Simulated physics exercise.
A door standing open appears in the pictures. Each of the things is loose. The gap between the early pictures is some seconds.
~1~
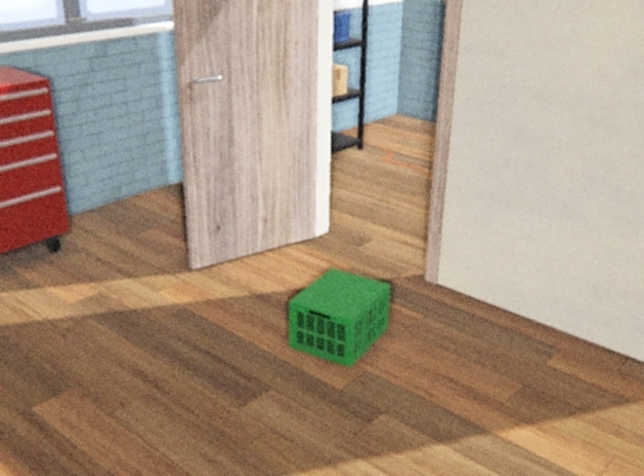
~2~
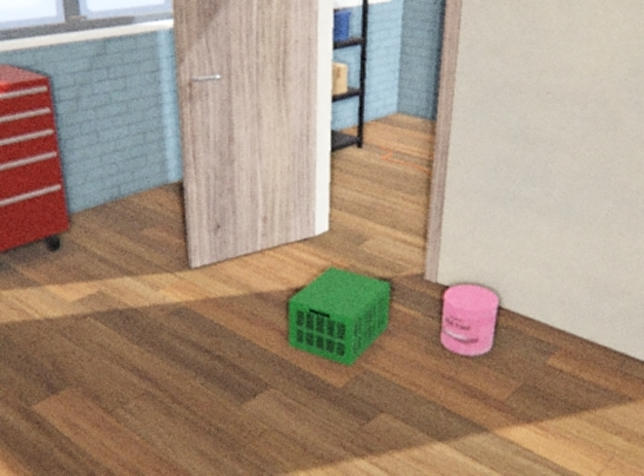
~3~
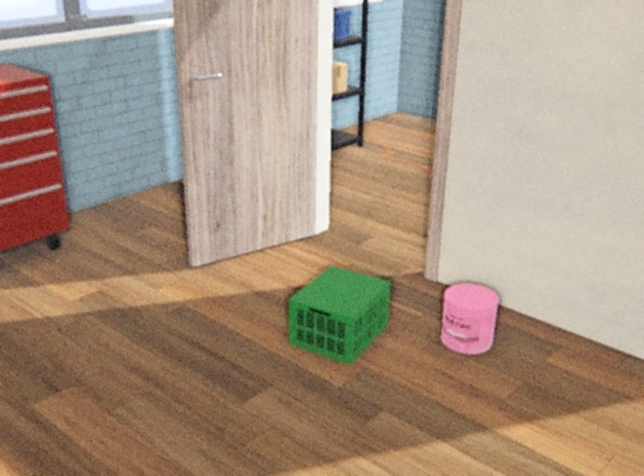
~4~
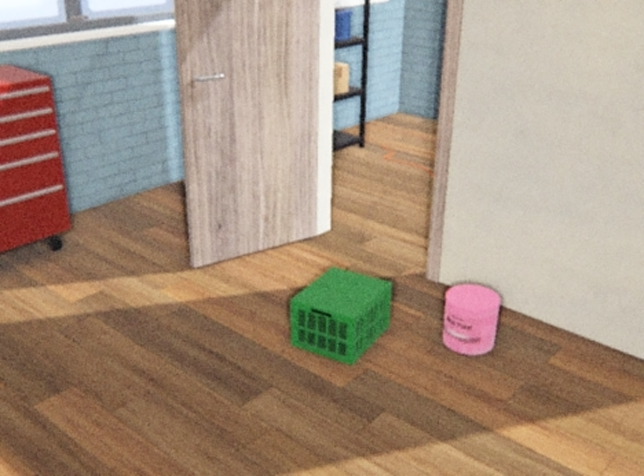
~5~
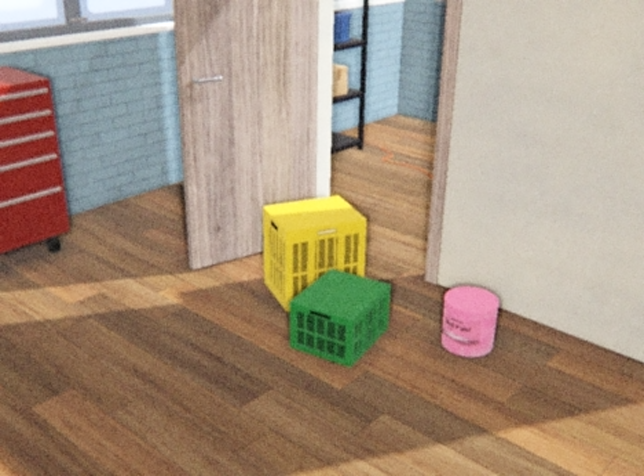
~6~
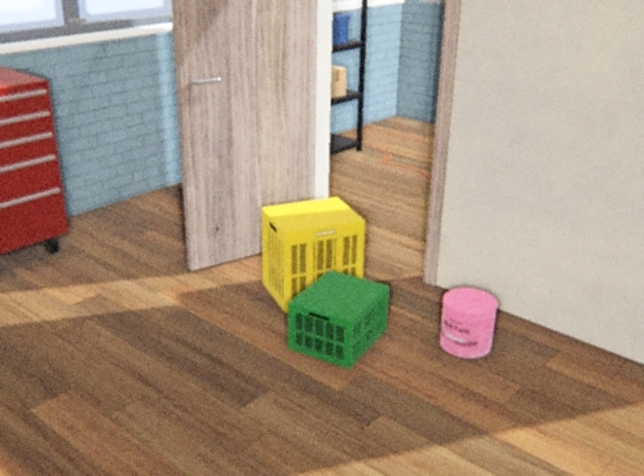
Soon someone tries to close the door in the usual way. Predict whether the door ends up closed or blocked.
The door does not make it to the frame.
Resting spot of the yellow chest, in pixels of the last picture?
Roughly (334, 257).
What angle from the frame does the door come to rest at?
The answer is roughly 65°.
Then, 0.60 s later than the last frame, door 85° open.
Then, 1.00 s later than the last frame, door 69° open; yellow chest moved a little near (322, 255).
When it is over, door 63° open; all 3 as before. End places, in pixels of the last picture, yellow chest near (334, 257).
